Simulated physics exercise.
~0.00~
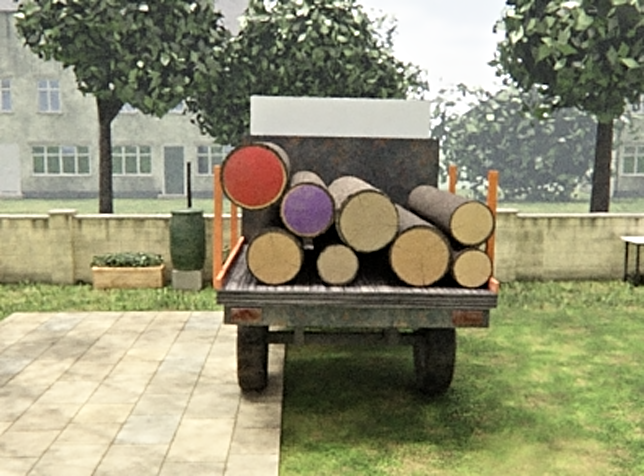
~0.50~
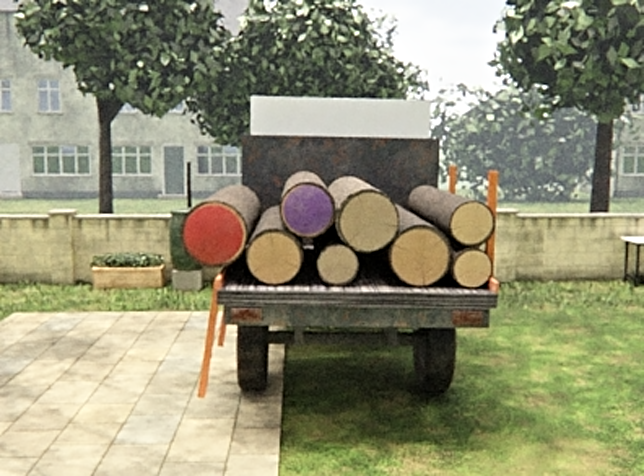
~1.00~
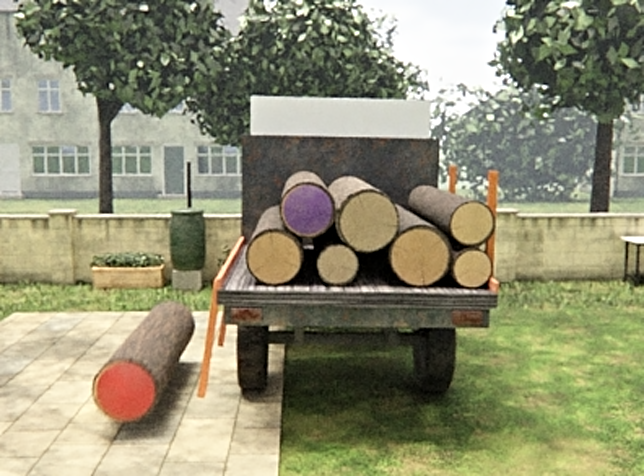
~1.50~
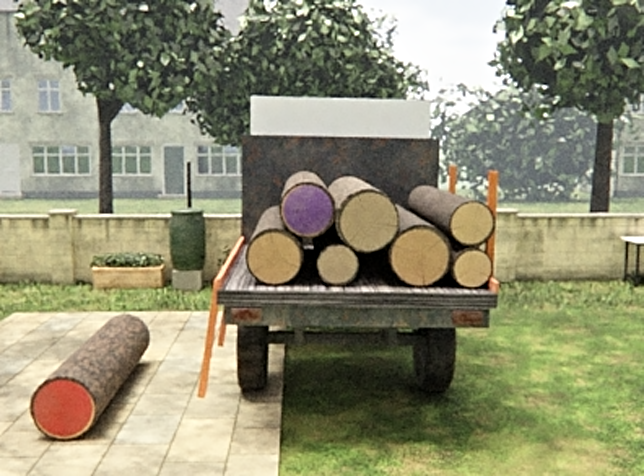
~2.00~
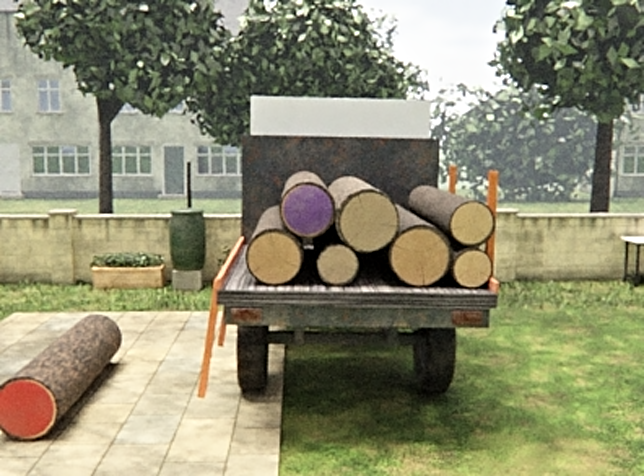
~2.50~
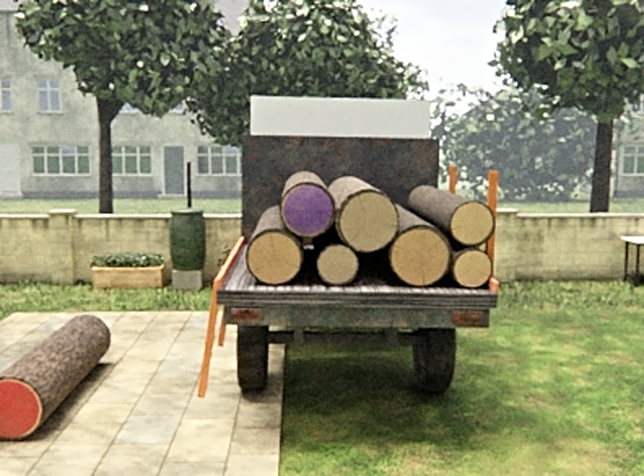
A flatbed lorry's left posts swing down, and the red-ended log rolls off leftward onto paving.
